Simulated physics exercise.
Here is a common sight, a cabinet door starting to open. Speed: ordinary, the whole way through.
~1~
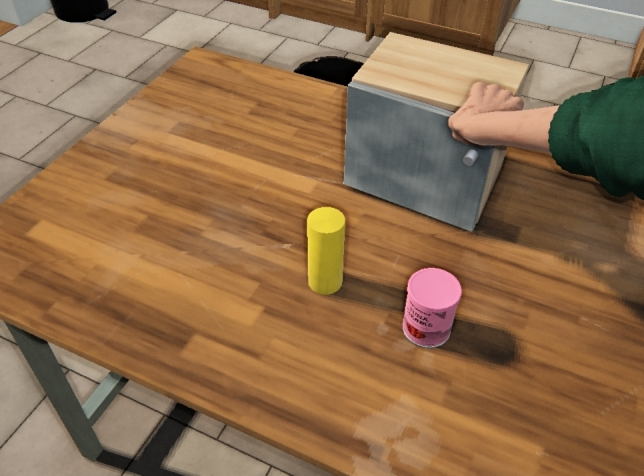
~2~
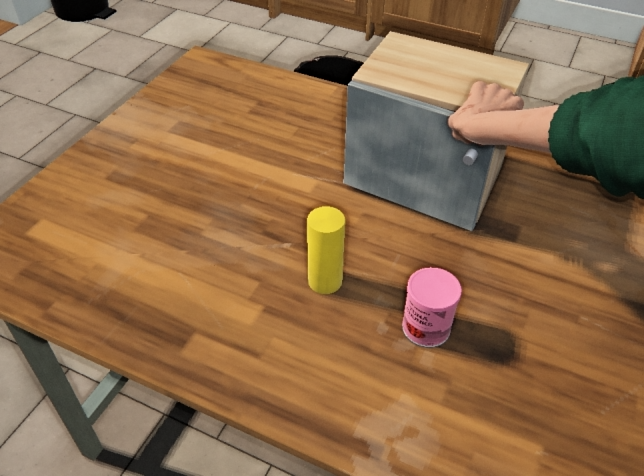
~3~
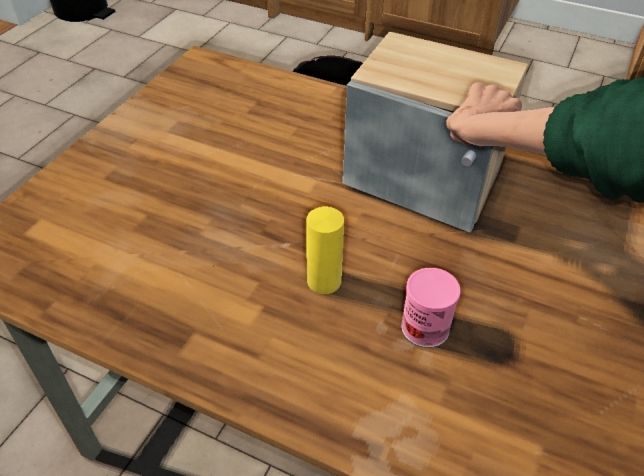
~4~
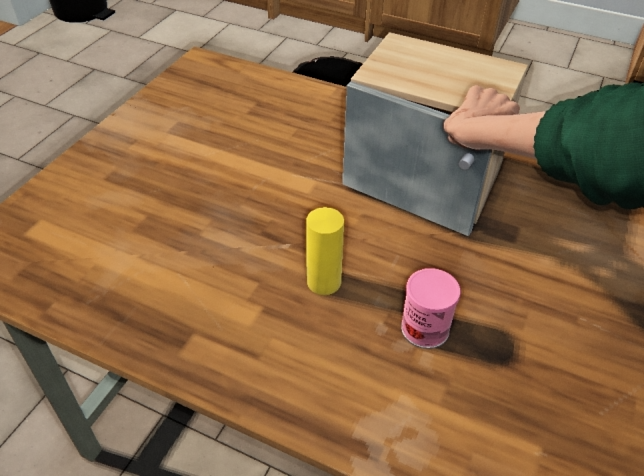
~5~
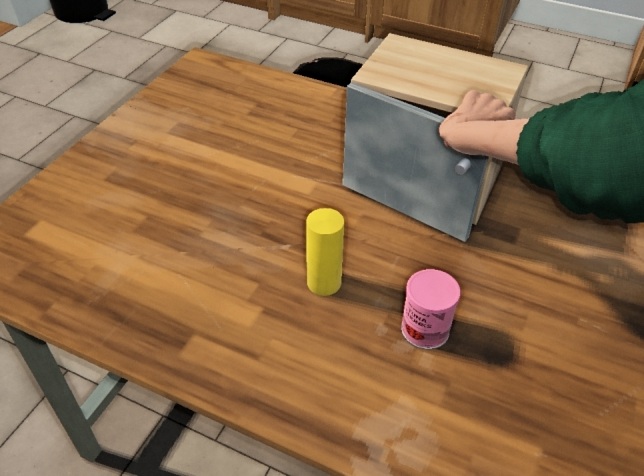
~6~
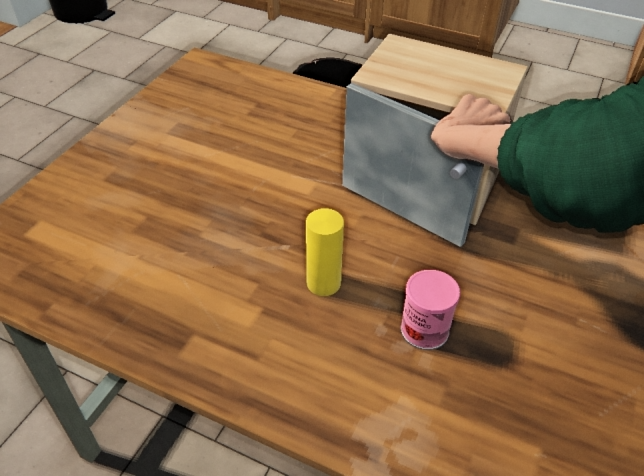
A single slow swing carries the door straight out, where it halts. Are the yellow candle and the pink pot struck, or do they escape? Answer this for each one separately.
As it turns out, the yellow candle is struck, the pink pot escapes.
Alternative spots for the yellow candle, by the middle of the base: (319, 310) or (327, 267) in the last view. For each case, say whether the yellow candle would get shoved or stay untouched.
On the first try it avoids any hit, and on the second it gets hit.
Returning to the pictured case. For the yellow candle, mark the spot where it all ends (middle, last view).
Its centre ends up near (264, 243).
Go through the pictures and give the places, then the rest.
In the first picture, door 4° open; yellow candle (326, 252); pink pot (431, 309); door (411, 162).
In the second picture, door 4° open; pink pot (430, 309); door (411, 161).
In the third picture, door 5° open; yellow candle (325, 252); door (410, 162).
In the fourth picture, door 7° open; pink pot (429, 310); door (409, 164).
In the fifth picture, door 10° open; yellow candle (325, 253); door (407, 167).
In the sixth picture, door 13° open; yellow candle (324, 254); pink pot (429, 311); door (404, 169).
Then, 1.70 s past the last view, door 68° open; yellow candle moving near (321, 254); pink pot at rest near (429, 311).
Then, 2.02 s past the last view, door 78° open; yellow candle travelled about its own width near (294, 251); pink pot at rest near (429, 311).
Then, 2.26 s past the last view, door 85° open; yellow candle travelled about its own width near (275, 247); pink pot at rest near (429, 311).
Finally, the yellow candle gets knocked, near (264, 243); the pink pot escapes contact, near (429, 311).
